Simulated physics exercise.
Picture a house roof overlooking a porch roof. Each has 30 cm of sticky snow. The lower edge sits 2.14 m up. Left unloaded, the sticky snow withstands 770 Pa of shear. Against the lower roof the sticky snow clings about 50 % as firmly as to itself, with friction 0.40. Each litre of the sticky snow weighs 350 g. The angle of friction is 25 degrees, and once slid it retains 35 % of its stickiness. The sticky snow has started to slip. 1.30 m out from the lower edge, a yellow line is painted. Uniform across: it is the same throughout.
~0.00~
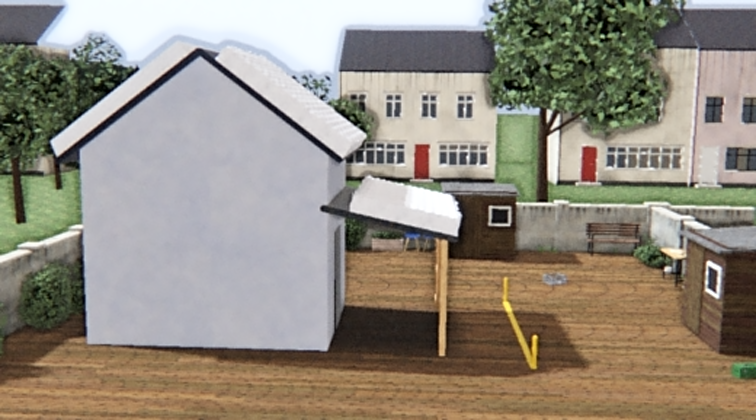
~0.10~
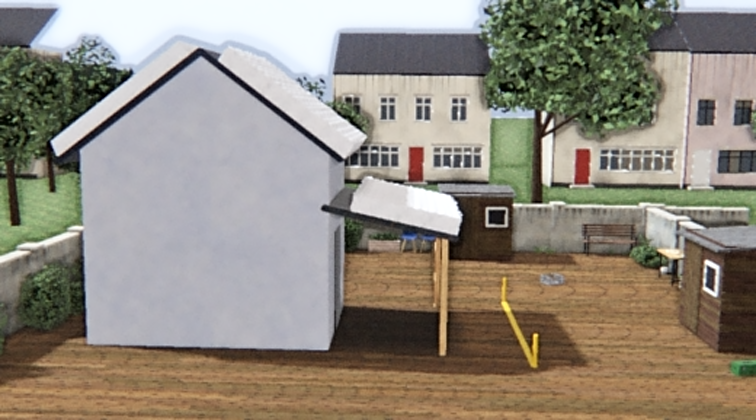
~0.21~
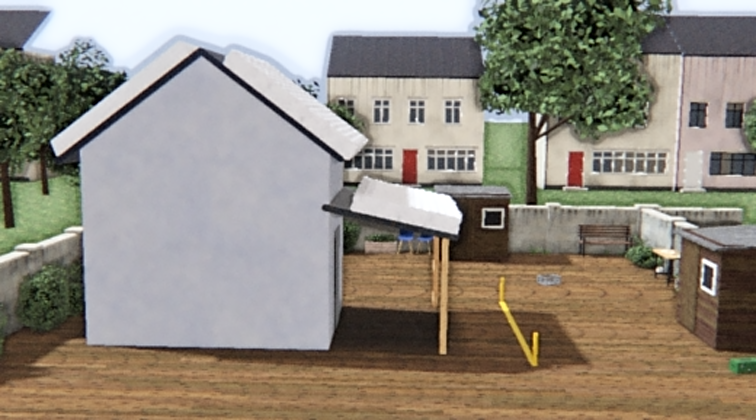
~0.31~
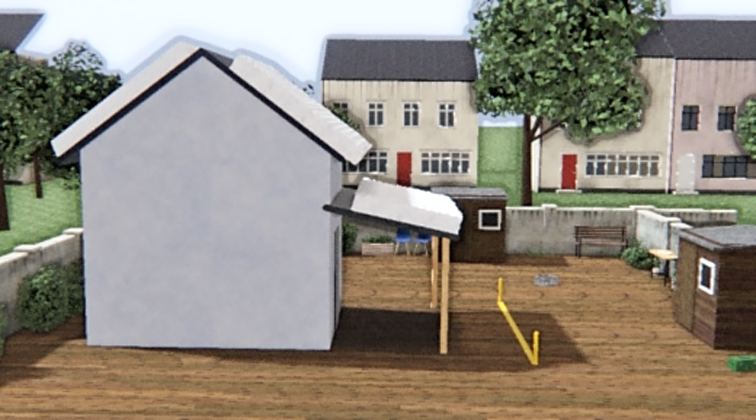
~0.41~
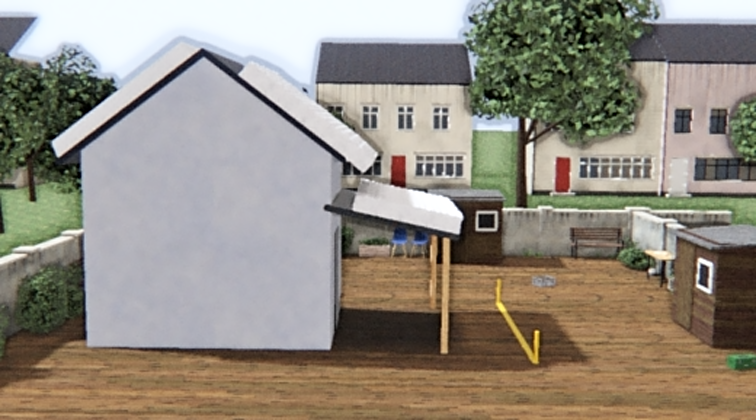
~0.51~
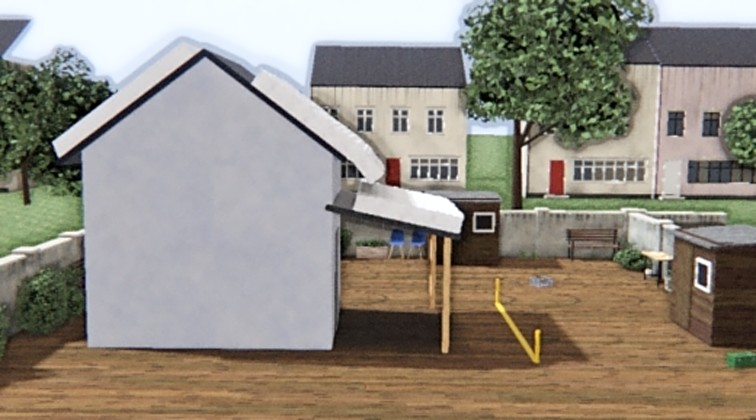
In a yard behind some terraced houses, a thick layer of snow slid slowly down the right side of a grey house's roof, edging out past the eave above a snow-covered porch roof.
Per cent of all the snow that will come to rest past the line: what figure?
Near 18 %.
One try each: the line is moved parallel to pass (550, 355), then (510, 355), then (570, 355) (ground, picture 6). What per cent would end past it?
The three tries give 14 %, 25 % and 7 % in turn.
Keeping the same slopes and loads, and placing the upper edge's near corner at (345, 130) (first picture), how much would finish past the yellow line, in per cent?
I'd put it at close to 45 percent.
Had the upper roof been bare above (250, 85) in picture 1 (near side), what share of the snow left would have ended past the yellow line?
Result: Approx. 5 %.
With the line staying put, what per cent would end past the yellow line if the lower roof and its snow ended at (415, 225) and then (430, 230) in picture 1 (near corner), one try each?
I'd expect around 35 percent the first time and around 30 percent the second.
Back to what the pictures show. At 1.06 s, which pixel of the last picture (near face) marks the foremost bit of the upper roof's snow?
At about (454, 209).
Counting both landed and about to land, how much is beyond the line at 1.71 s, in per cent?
Roughly 0 per cent.
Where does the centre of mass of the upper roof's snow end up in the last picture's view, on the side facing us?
Look near (485, 288) in the final picture.
After 1.06 s, none is below the lower edge and 0 % is past the line.
After 1.71 s, 20 % is below the lower edge and 0 % is past the line.
After 2.35 s, 43 % is below the lower edge and 18 % is past the line.
After 3.00 s, 52 % is below the lower edge and 18 % is past the line.
After 3.50 s, 52 % is below the lower edge and 18 % is past the line.
